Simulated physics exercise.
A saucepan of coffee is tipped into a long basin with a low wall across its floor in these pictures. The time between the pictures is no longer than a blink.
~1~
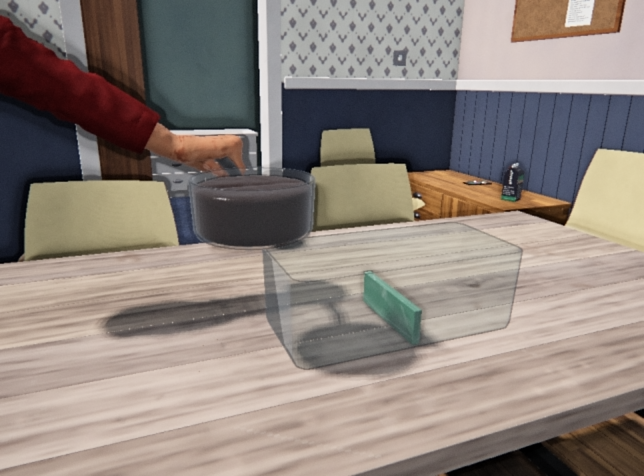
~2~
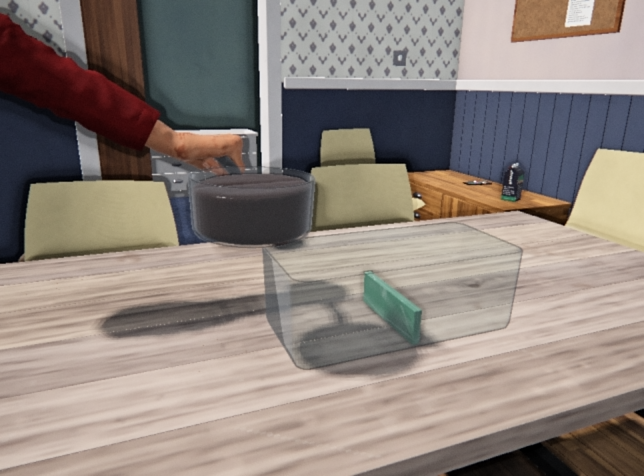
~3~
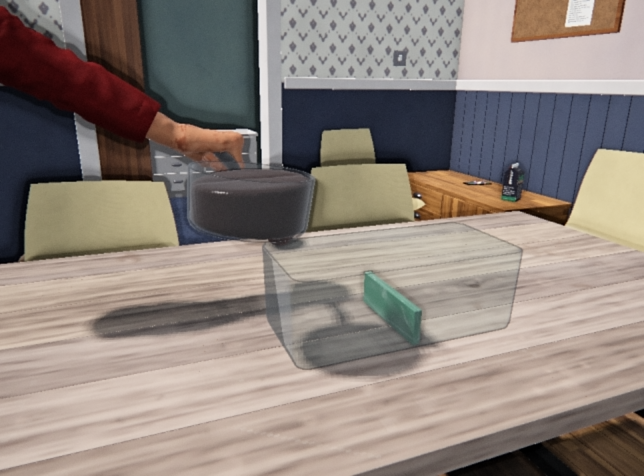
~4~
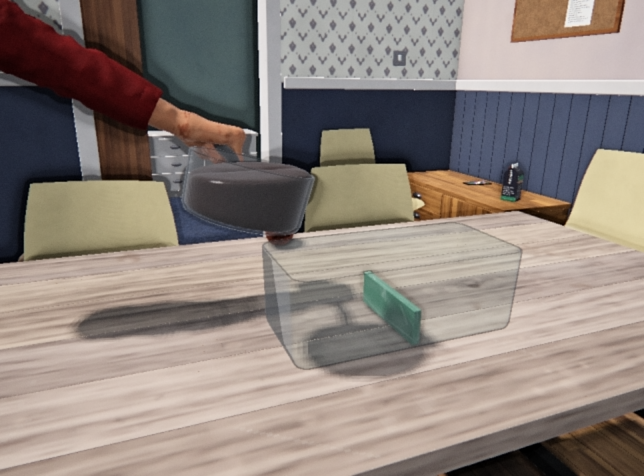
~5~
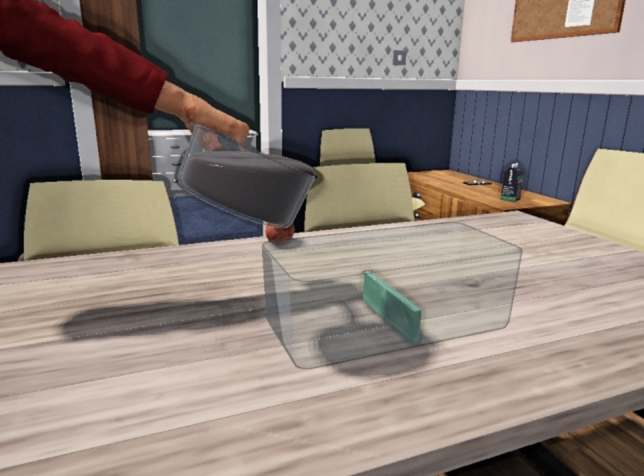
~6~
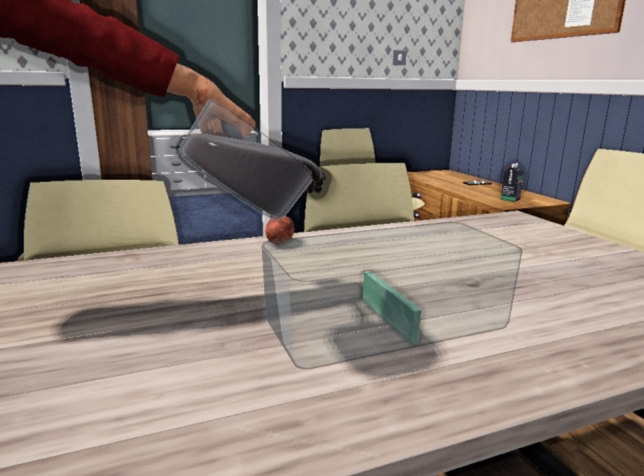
A hand in a red sleeve tilted a clear pan of dark coffee further and further to the right, and a little began to slip over its edge above a see-through basin with a low green wall.
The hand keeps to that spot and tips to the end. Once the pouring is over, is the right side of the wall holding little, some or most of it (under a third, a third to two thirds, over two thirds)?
It holds some.
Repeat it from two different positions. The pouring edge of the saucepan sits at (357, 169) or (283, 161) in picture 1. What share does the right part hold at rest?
70 %, then 15 %.
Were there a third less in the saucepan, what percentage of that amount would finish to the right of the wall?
Best guess: Around 30 %.
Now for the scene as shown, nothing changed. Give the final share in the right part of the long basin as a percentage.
That works out near 45 in every hundred.
A moment on, the saucepan is tipped right over and 24 per cent is still to pour, 17 is left of the wall and 0 right of it.
Next, the saucepan is tipped right over and 1 per cent is still to pour, 35 is left of the wall and 58 right of it.
Then the saucepan is tipped right over and 0 per cent is still to pour, 43 is left of the wall and 36 right of it.
Later the saucepan is tipped right over and 0 per cent is still to pour, 52 is left of the wall and 44 right of it.
At rest 52 per cent lies left of the wall, 44 right of it and 4 outside.
